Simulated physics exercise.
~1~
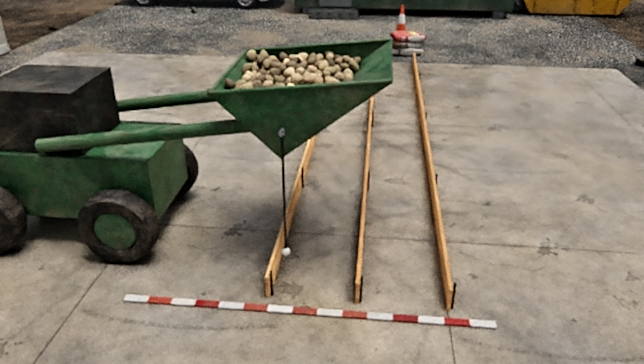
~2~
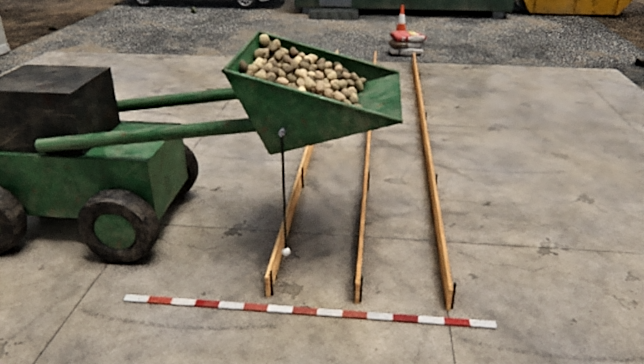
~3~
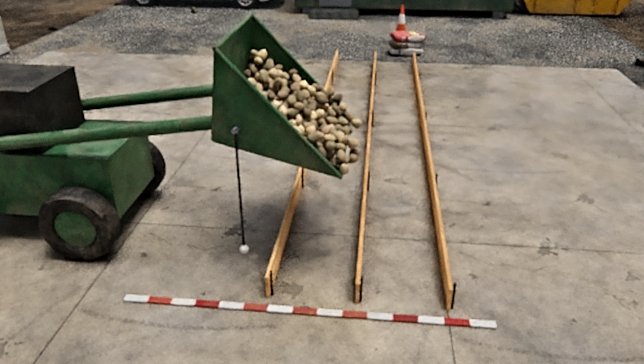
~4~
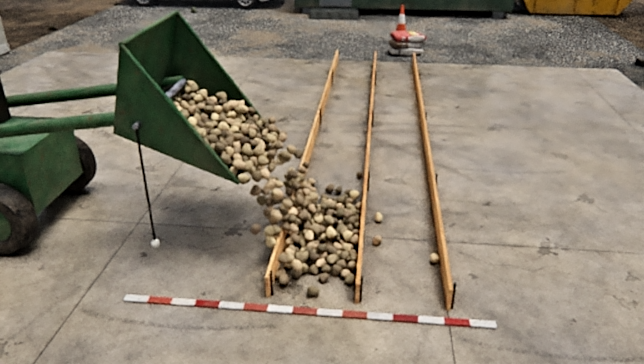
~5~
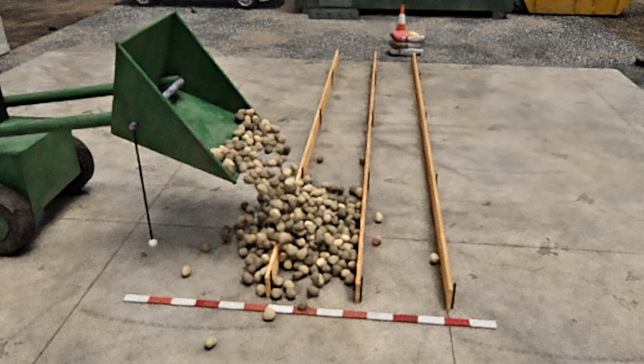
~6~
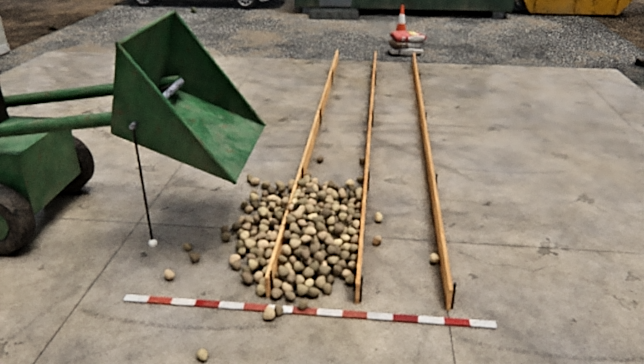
On a concrete yard, a green loader tipped its bucket of round stones while backing away to the left, and the stones poured down into a heap, mostly between the two nearest planks, with some spilled short, leaving the bucket empty and still.
